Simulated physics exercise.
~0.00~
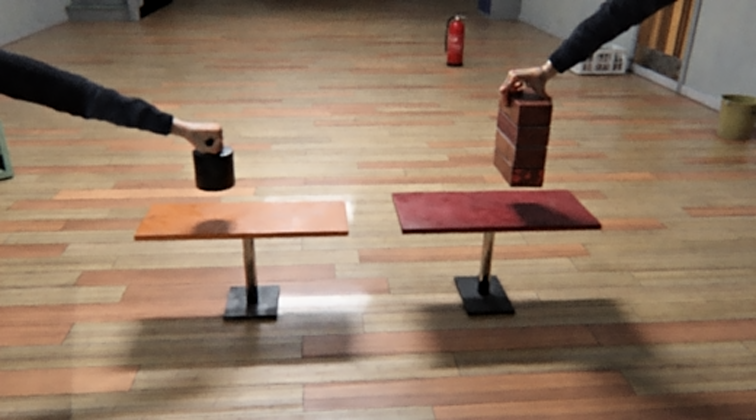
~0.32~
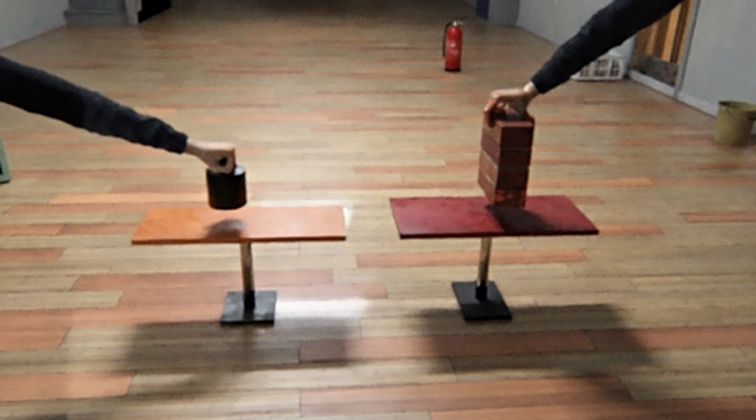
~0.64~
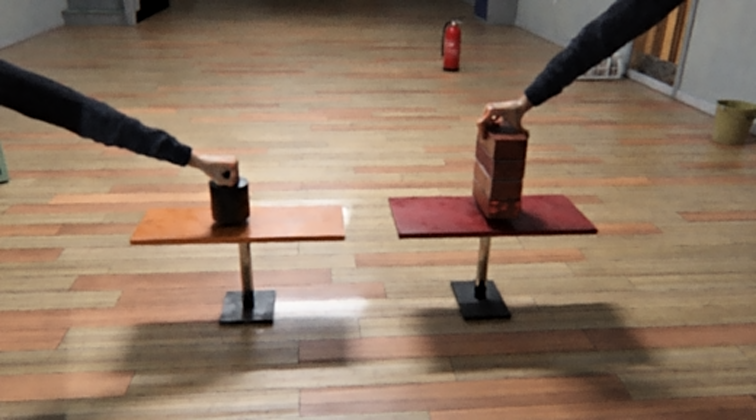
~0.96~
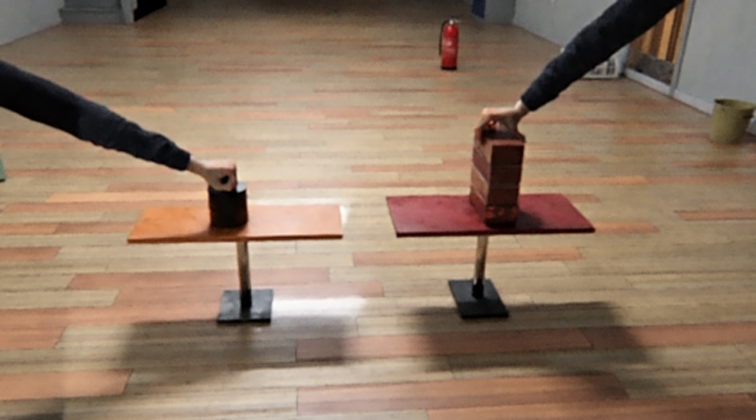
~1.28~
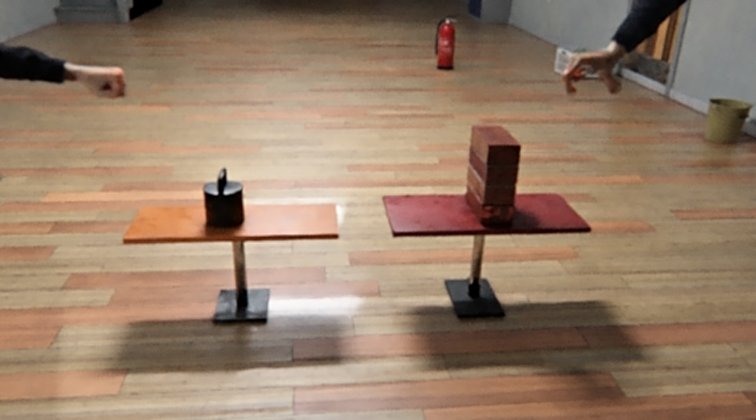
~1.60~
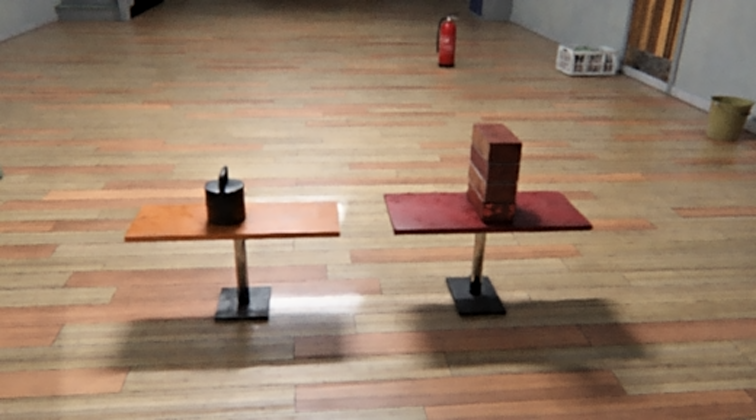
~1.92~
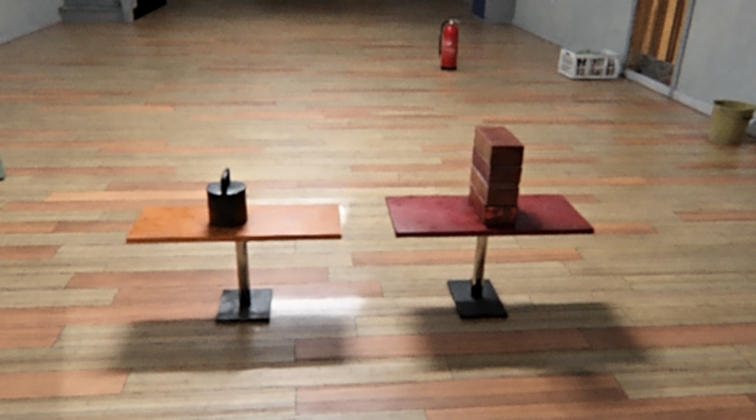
In the video, two hands lower a black cylindrical object with a top handle onto an orange side table on the left and a stack of bricks onto a red one on the right, then let go and withdraw, leaving both tables standing steady with the objects on top.
